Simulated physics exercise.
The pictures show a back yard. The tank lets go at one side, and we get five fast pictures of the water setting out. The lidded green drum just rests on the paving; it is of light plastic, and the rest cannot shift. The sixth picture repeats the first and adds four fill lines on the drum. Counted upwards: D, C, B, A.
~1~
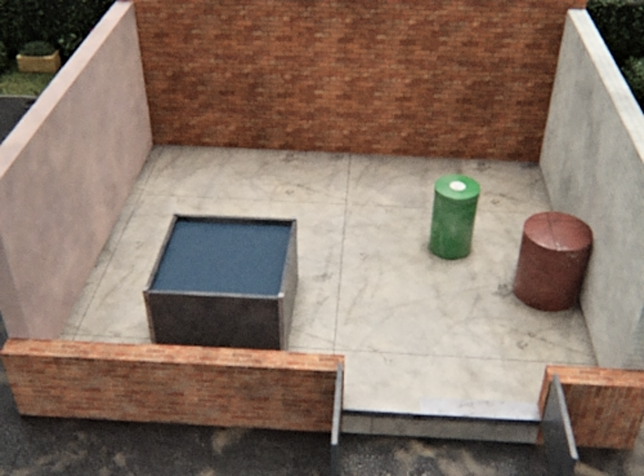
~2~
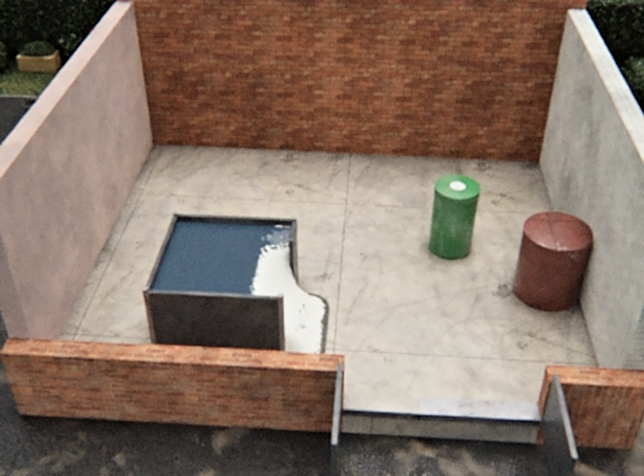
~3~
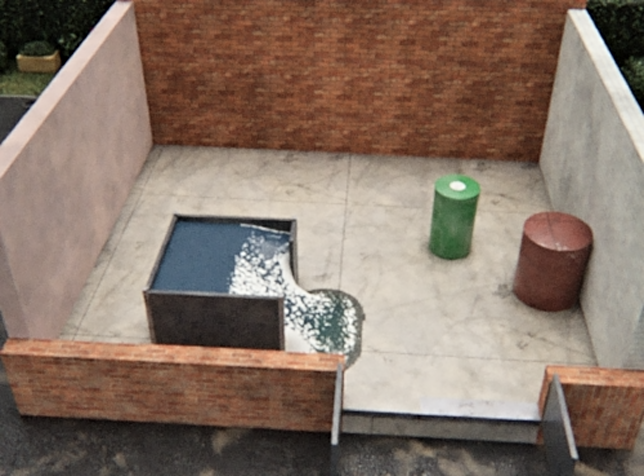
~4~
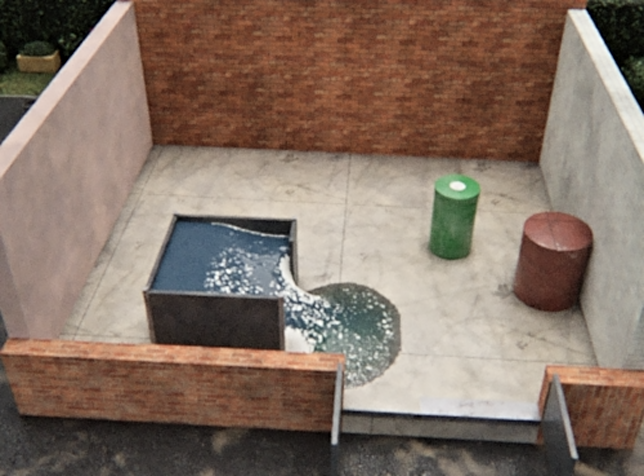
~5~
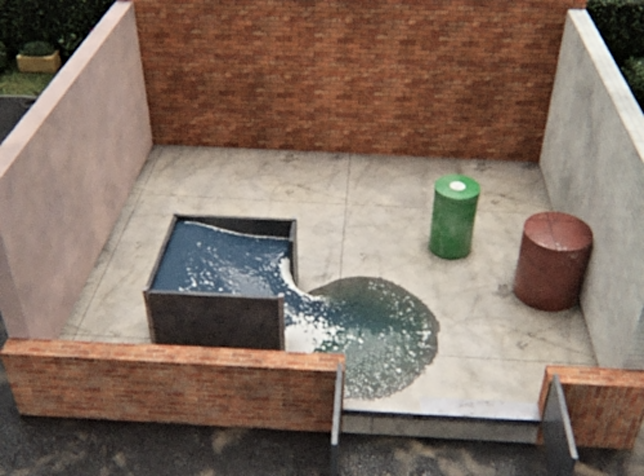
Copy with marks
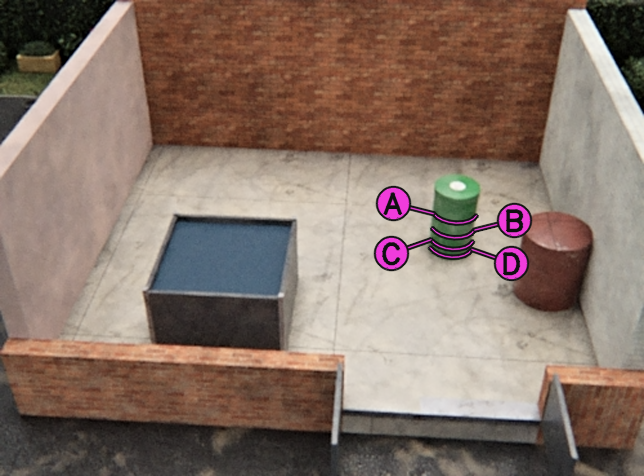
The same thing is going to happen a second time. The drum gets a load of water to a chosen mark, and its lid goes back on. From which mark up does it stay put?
The limit is C.
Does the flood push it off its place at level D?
Yes.
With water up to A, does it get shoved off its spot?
No, not at all.
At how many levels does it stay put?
Three of the four.
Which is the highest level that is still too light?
D it is.
In magenta, A at (456, 223); B at (454, 237); C at (452, 249); D at (451, 257); from the bottom up D, C, B, A.
With A, it does not move.
With B, it does not move.
With C, it does not move.
With D, it is pushed about its own width away.
